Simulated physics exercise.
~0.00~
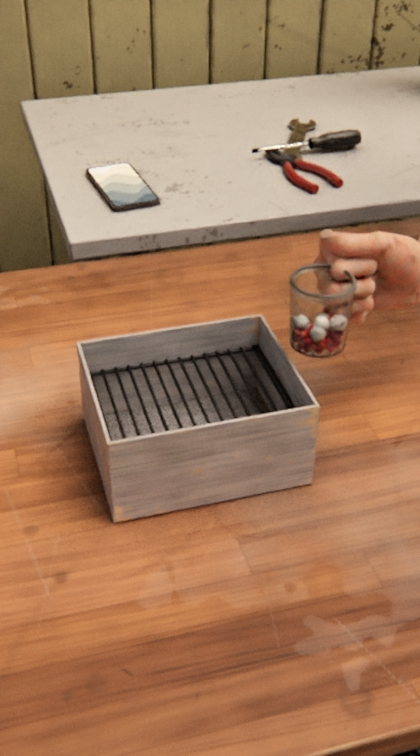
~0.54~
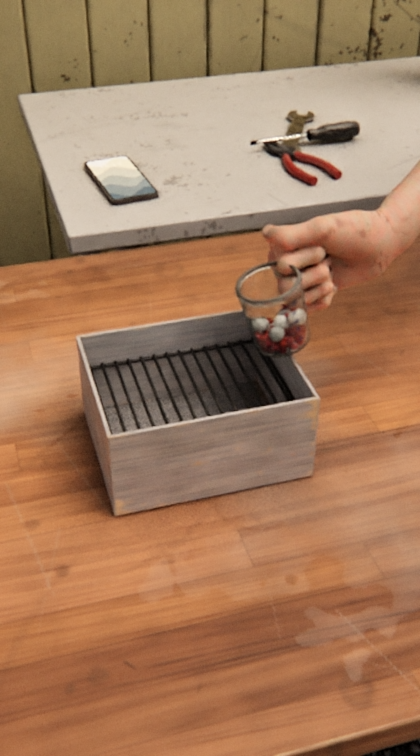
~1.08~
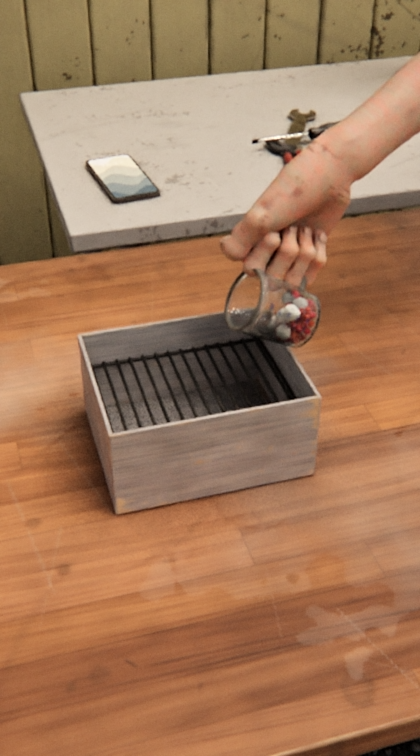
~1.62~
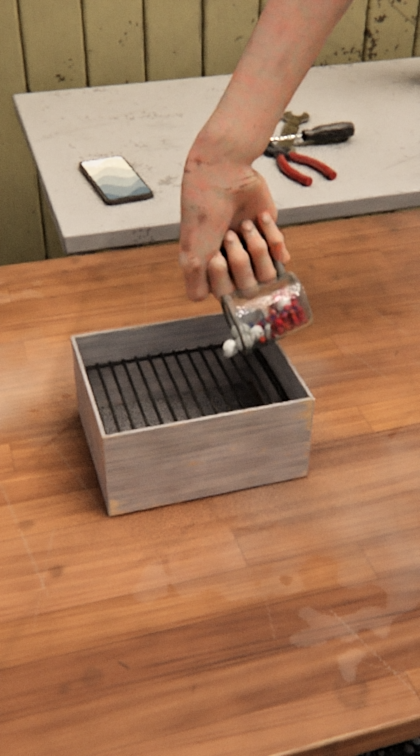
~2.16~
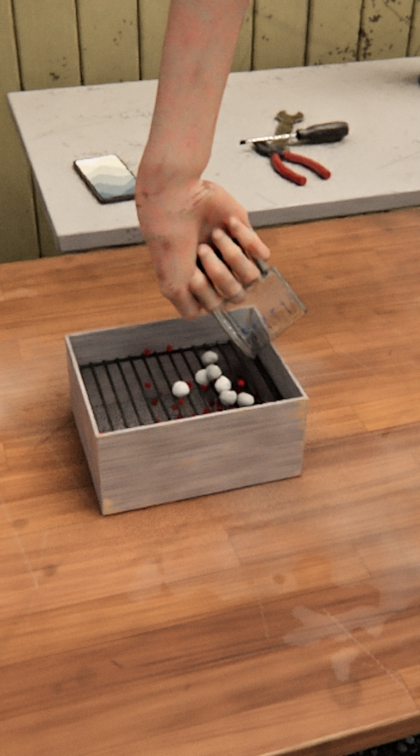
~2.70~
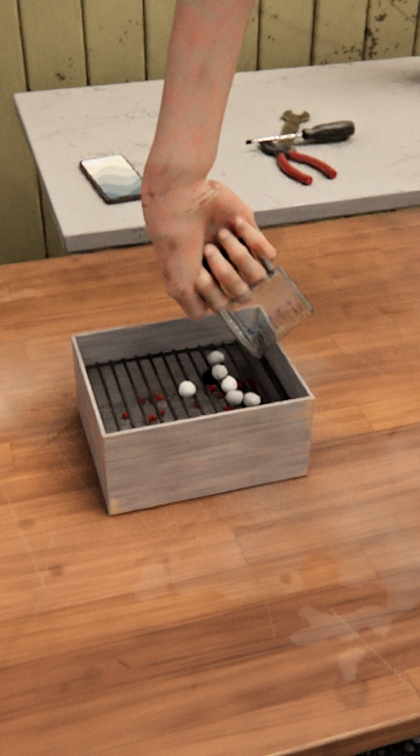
Over a box, a hand empties a cup; white balls stay on the rack, most red pieces drop through.
